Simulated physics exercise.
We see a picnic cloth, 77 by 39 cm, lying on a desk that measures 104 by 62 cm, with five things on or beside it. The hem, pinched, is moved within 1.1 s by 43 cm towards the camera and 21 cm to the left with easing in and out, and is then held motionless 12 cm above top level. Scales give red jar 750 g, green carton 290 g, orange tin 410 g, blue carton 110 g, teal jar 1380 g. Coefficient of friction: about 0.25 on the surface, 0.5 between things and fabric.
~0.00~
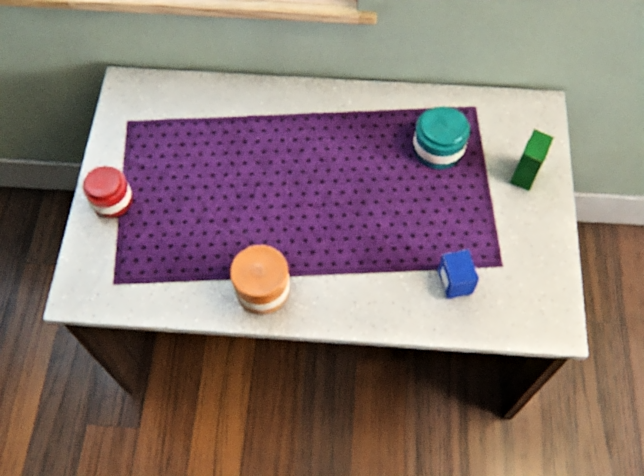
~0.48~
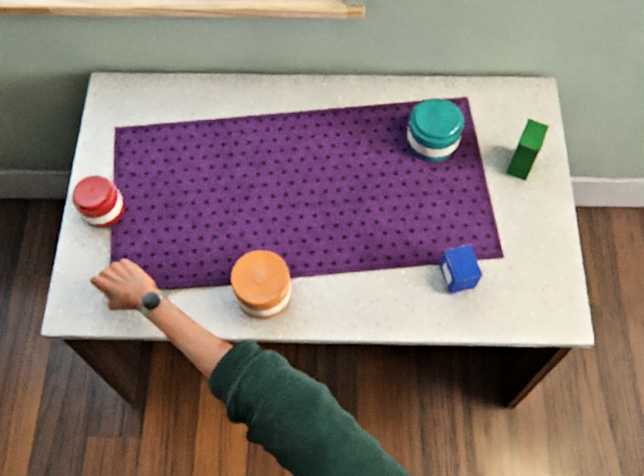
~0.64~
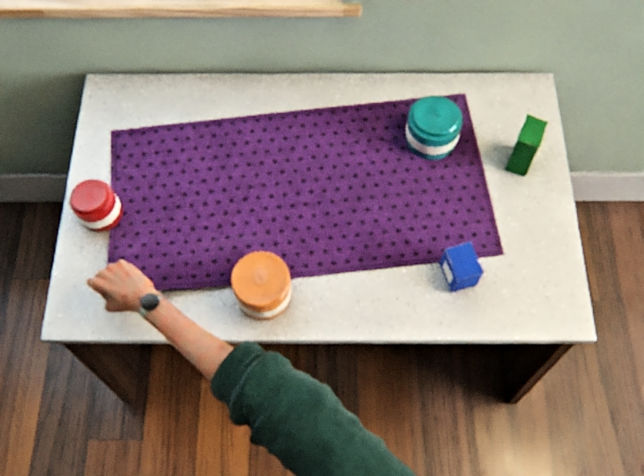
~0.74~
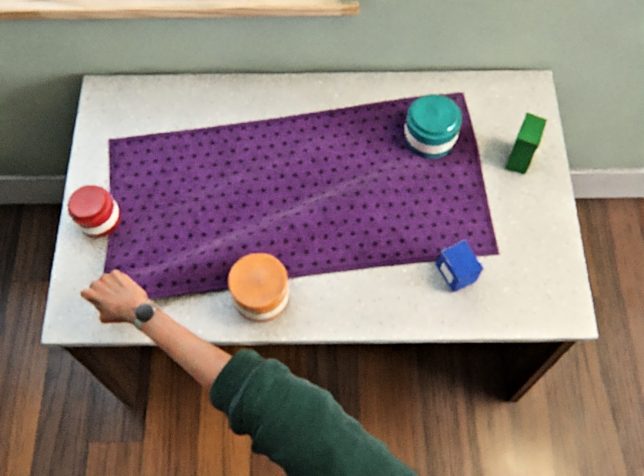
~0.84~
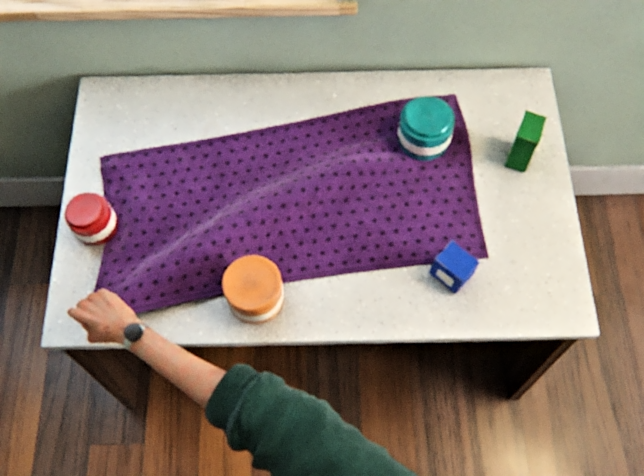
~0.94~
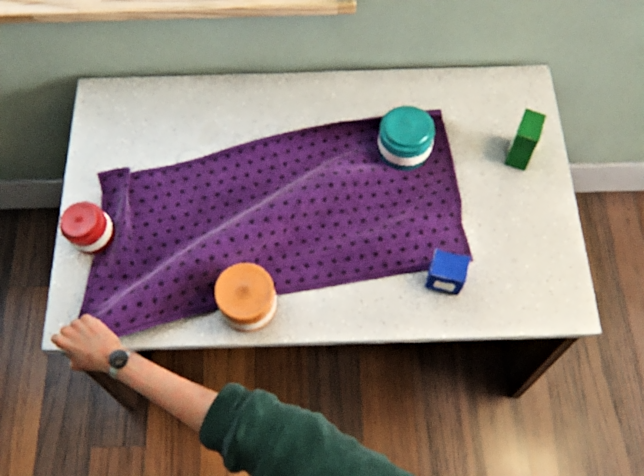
An arm in a dark green sleeve and a wristwatch reaches over a pale desk on a wooden floor, seen from high in front. A purple dotted cloth lies there with an orange tin at its near edge, a teal jar and blue carton at right, a red jar at left and a green carton beyond. The hand drags the near-left corner leftward and nearer, creasing the cloth and shifting the objects touching it slightly, while the view drifts slightly early on.
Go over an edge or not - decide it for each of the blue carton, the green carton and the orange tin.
My prediction: Watch the blue carton hang in there, watch the green carton hang in there, watch the orange tin go overboard.
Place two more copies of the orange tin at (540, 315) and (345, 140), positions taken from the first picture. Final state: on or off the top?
Result, in order: On top at the end; on top at the end.
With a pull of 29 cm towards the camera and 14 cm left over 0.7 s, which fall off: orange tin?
In that case the orange tin is lost over the edge.
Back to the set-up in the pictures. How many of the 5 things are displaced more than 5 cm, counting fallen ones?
The count is 4.
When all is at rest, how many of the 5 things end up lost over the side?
That gives 2.
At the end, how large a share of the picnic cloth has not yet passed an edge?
Roughly 40%.
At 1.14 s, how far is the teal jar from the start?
Teal jar: About 20 cm.
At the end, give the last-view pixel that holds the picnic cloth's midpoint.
Close to (125, 350) in pixels.
At 1.1 s, 90 % of the picnic cloth is still over the top; orange tin 14 cm off its start, blue carton 7 cm off its start, teal jar 20 cm off its start.
At 1.3 s, 70 % of the picnic cloth is still over the top; orange tin over the edge, blue carton 7 cm off its start, teal jar 31 cm off its start.
At 1.5 s, 45 % of the picnic cloth is still over the top; orange tin over the edge, blue carton 7 cm off its start at (435, 274), teal jar 42 cm off its start at (259, 220).
At 1.7 s, 40 % of the picnic cloth is still over the top; orange tin over the edge, blue carton 7 cm off its start, teal jar 47 cm off its start.
At 3.3 s, 40 % of the picnic cloth is still over the top; orange tin over the edge, blue carton 7 cm off its start at (435, 274), green carton 0 cm off its start at (532, 124), teal jar 47 cm off its start at (239, 235).
